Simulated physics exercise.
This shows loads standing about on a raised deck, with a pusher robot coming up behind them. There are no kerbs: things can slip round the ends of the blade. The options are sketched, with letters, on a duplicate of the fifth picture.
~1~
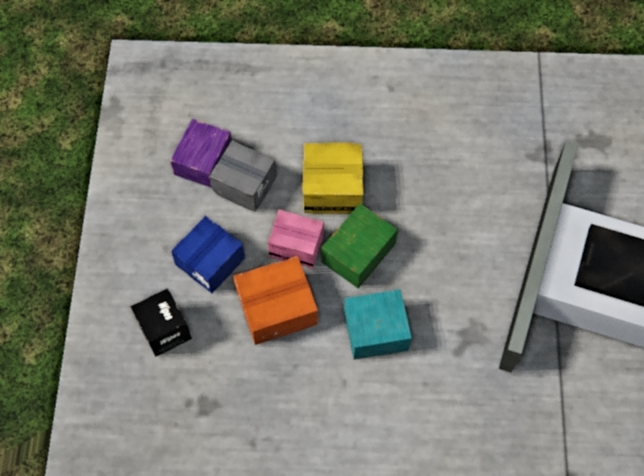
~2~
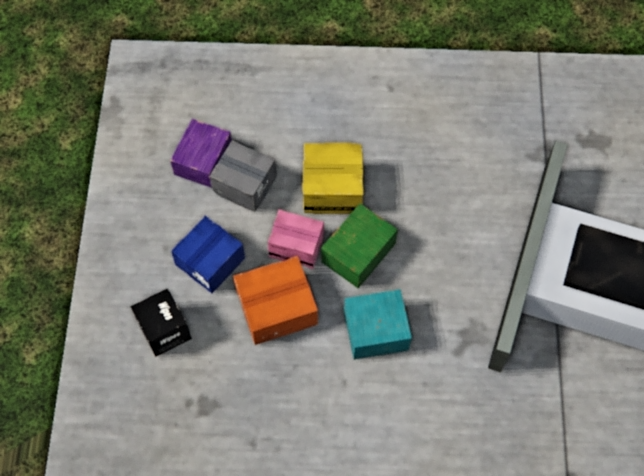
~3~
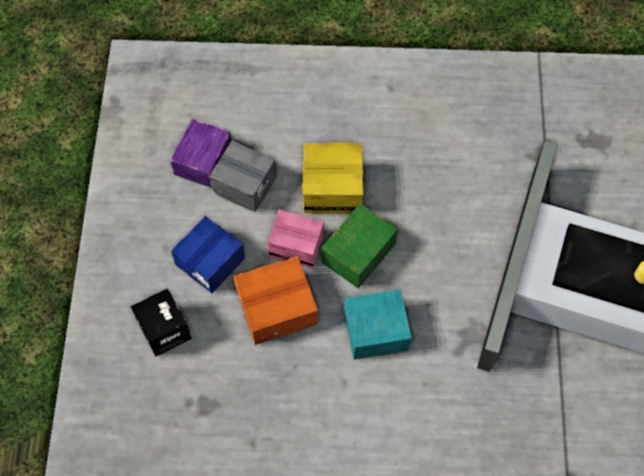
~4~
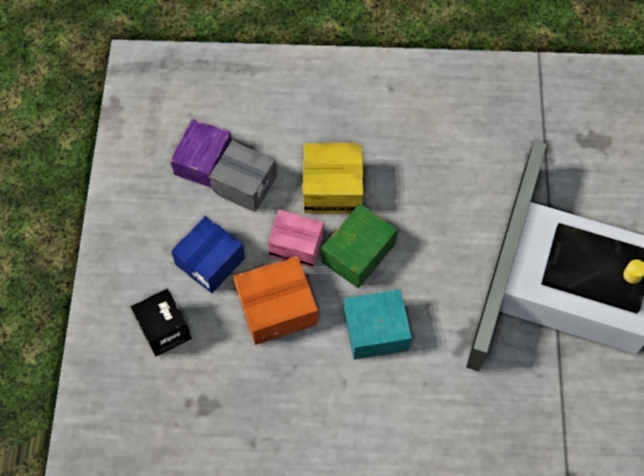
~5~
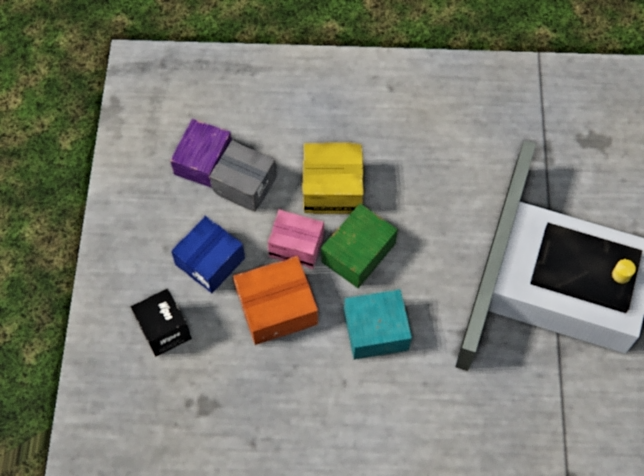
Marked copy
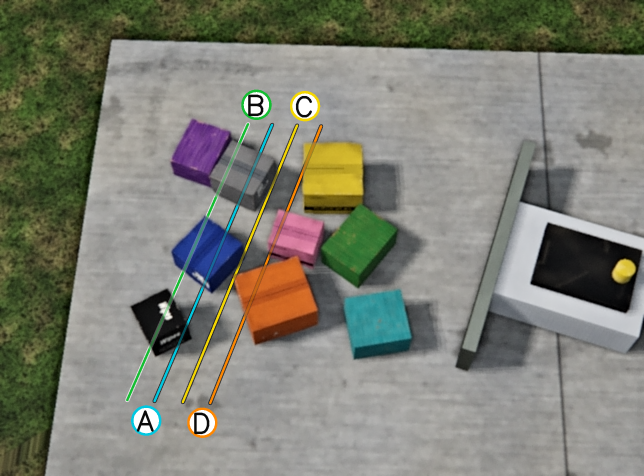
In this clip, a white machine with a wide grey blade moves slowly left across a concrete surface toward nine colourful boxes, which stay still, while a yellow knob on its top comes into view at the right.
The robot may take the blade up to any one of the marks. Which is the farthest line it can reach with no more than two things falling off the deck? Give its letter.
No third one falls up to B.
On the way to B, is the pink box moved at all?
Yes.
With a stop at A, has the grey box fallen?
No.
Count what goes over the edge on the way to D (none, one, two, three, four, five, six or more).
The count is none.
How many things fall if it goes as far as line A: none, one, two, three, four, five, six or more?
In all, none.
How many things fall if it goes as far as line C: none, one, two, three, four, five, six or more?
In all, none.
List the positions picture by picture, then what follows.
The first frame shows yellow box (333, 179); pink box (297, 239); orange box (276, 300).
The second frame shows robot (612, 265); purple crate (202, 154).
The third frame shows robot (601, 265); blue parcel (209, 255).
The fourth frame shows robot (590, 265); turquoise crate (377, 325).
The fifth frame shows robot (579, 264); yellow box (333, 179); pink box (297, 239); orange box (276, 300).
On the marked copy, A at (217, 254); B at (191, 253); C at (243, 255); D at (269, 256).
Taking B. A third of the way, robot (465, 261); turquoise crate (329, 312); orange box (257, 296).
Two thirds of the way, robot (353, 257); blue parcel (160, 217); black box (148, 326).
When it is over, robot (266, 254); blue parcel (85, 199); purple crate (102, 142); none fallen.
As for the rest, A is within the limit but short; C is within the limit but short; D is within the limit but short.
